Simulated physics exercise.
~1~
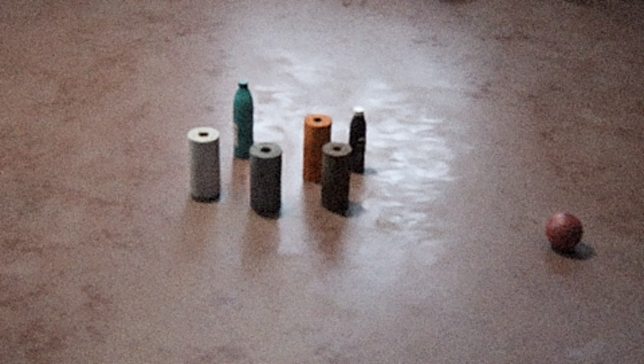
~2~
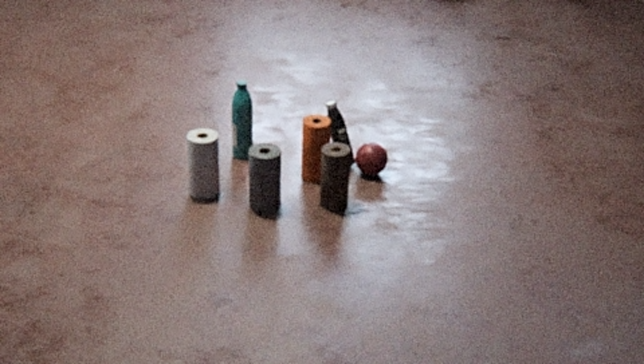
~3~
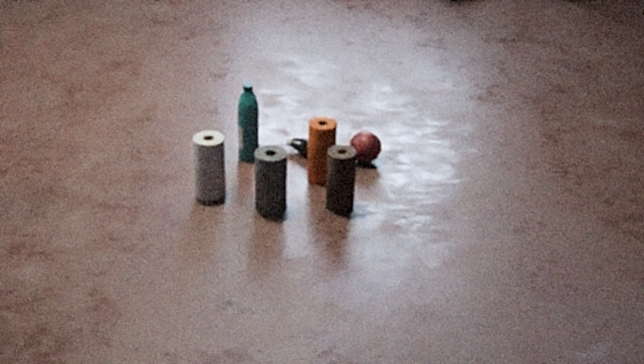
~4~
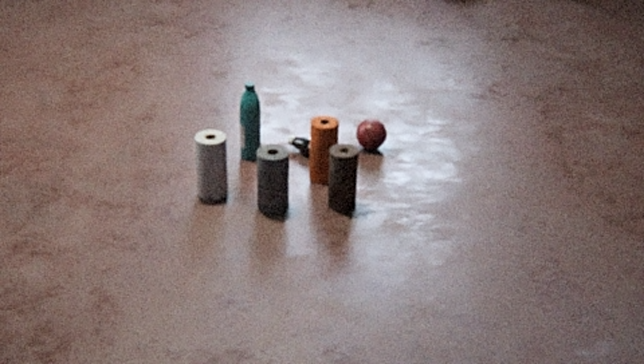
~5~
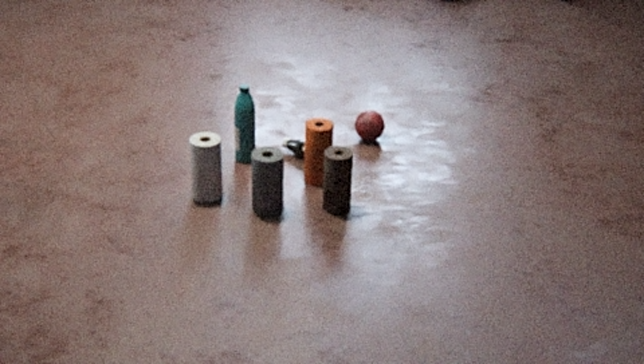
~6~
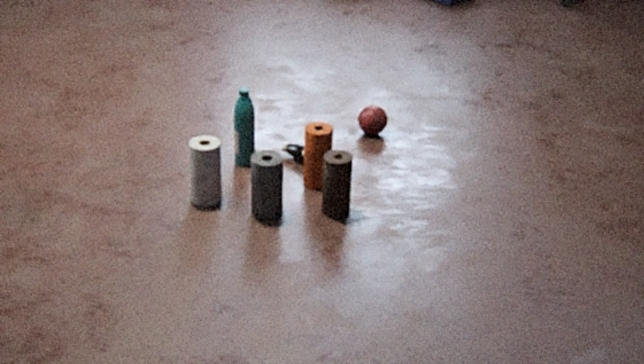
On a shiny brown floor, a red ball rolled in from the right toward a cluster of upright rolls and bottles and knocked over the black bottle at the back, then drifted slowly away behind them, leaving the other five standing.
